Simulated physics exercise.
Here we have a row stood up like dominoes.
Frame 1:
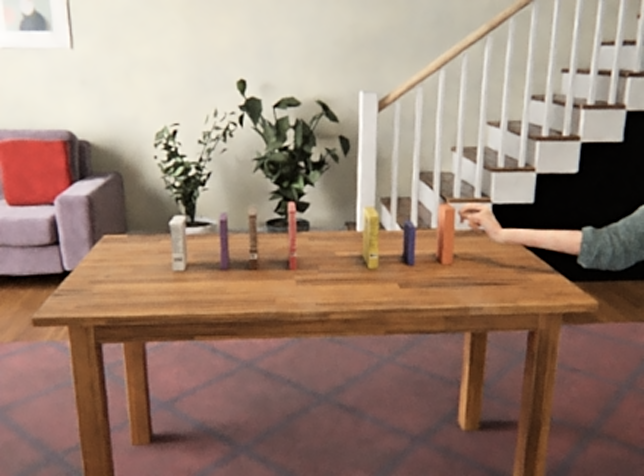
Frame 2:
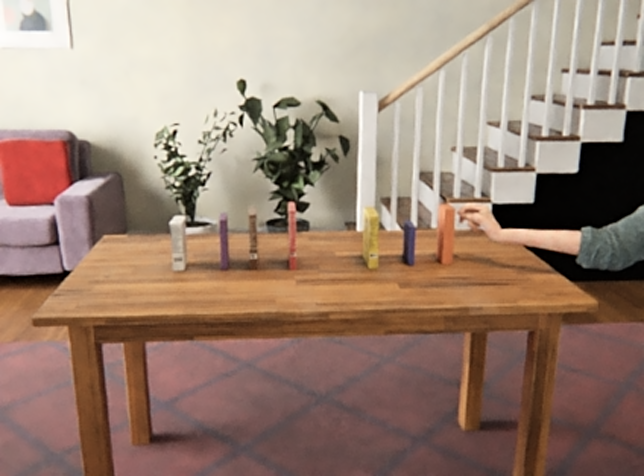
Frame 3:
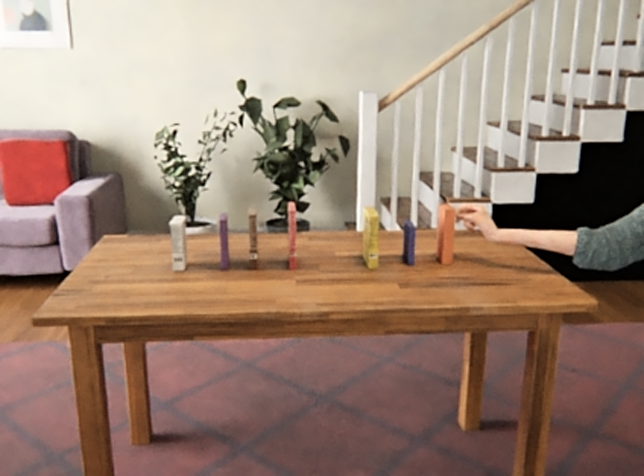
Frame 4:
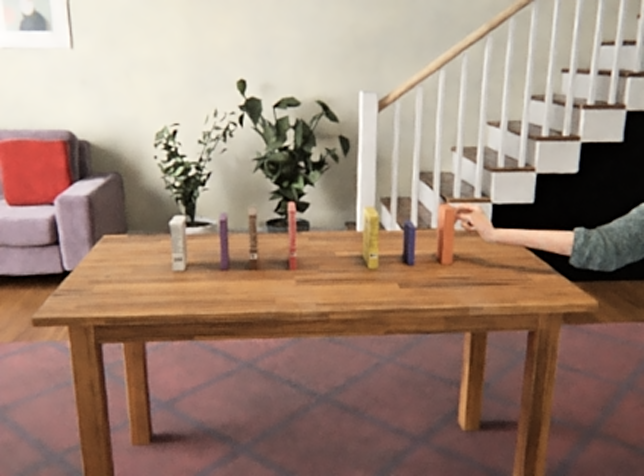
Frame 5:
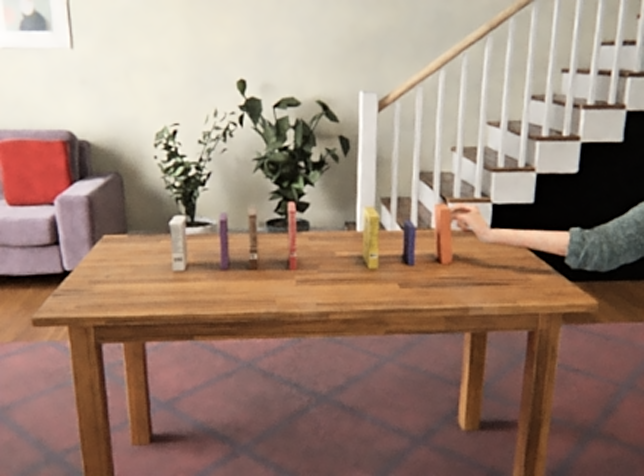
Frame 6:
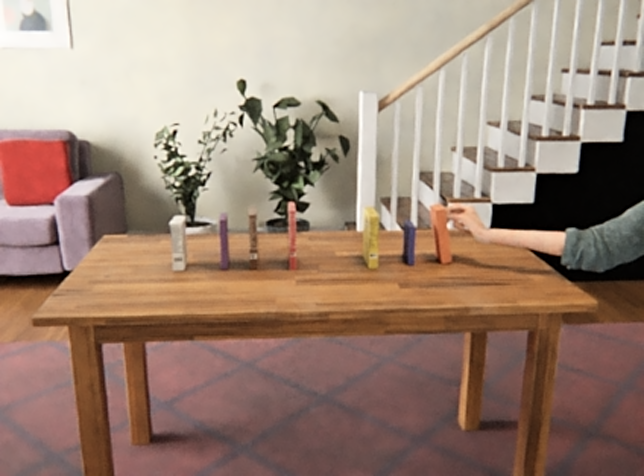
Hand reaching in from the right touching an orange block and tilting it slightly left beside other upright pieces on a wooden table.
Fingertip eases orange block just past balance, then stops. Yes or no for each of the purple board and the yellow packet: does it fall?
Purple board - no; yellow packet - yes.
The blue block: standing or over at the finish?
The blue block tips over.
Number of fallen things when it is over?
3 altogether.
Then, 0.40 s past the last view, orange block 56° over; blue block rocked 35° from its first pose.
Then, 0.60 s past the last view, orange block 78° over; yellow packet on its side near (334, 260); blue block on its side.
Finally, down or leaning hard on the table, yellow packet and blue block; the other 3 still in place. Final places as the last picture's camera would see them, purple board near (224, 241), yellow packet near (334, 259).
